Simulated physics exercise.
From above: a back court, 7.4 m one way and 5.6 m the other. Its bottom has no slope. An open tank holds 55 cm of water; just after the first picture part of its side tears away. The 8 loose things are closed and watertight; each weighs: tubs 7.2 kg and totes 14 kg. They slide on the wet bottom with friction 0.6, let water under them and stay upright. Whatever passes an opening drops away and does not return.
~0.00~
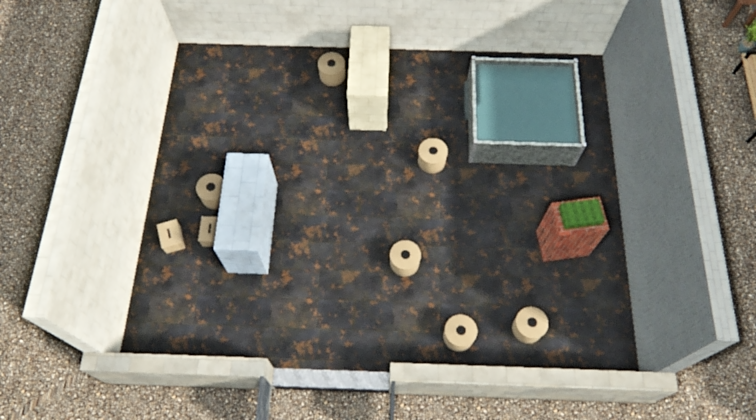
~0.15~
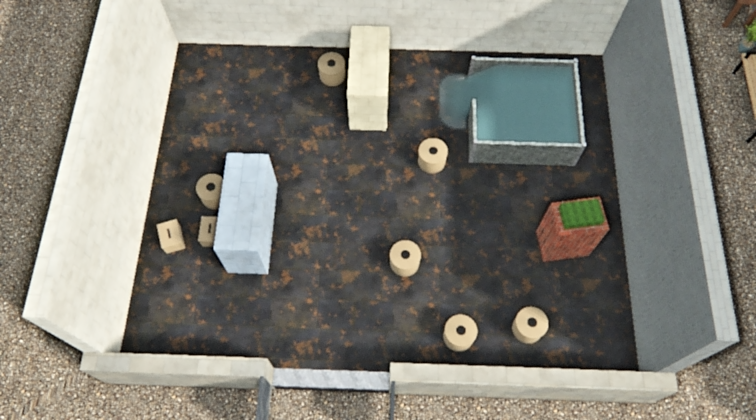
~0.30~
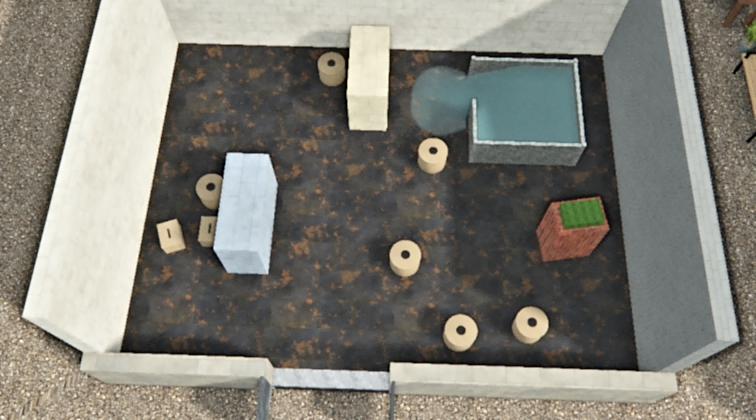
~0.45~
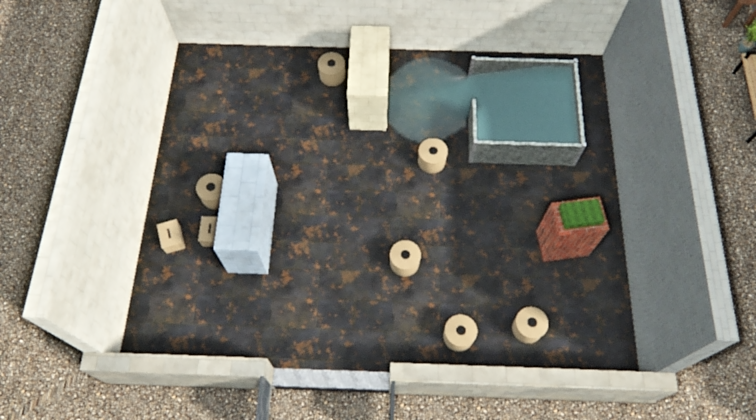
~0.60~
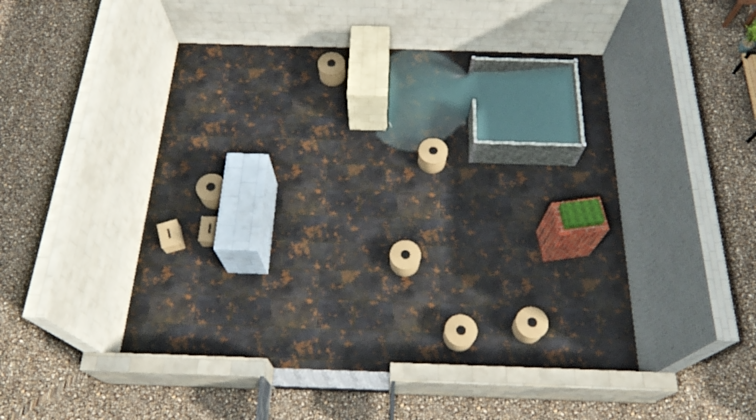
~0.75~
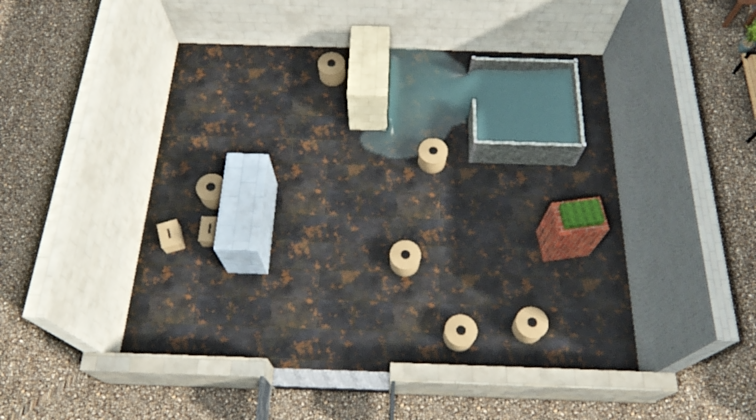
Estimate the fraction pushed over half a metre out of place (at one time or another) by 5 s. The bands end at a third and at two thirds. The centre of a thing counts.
That comes to less than a third.
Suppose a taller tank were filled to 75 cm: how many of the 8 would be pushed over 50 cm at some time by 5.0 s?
In that case 3 of them.
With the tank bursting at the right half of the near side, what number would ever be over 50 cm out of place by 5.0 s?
In that case 3 of them.
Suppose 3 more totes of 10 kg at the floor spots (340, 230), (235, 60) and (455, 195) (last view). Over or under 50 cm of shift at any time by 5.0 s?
In that order: Less, past it, less.
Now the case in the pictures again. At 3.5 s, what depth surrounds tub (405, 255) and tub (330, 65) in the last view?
About 3 and 3 cm.
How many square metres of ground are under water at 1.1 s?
Roughly 6.0 m2.
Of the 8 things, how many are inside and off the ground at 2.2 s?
I count 0.
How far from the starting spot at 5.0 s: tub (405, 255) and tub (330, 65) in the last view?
In turn: 60 cm, 0 cm.
After 1.1 s 0 of 8 are over 50 cm from their spots; 0 afloat.
After 2.2 s 0 of 8 are over 50 cm from their spots; 0 afloat.
After 3.5 s 0 of 8 are over 50 cm from their spots; 0 afloat.
After 5.0 s 1 of 8 are over 50 cm from their spots, and 1 have been at some point; 0 afloat.
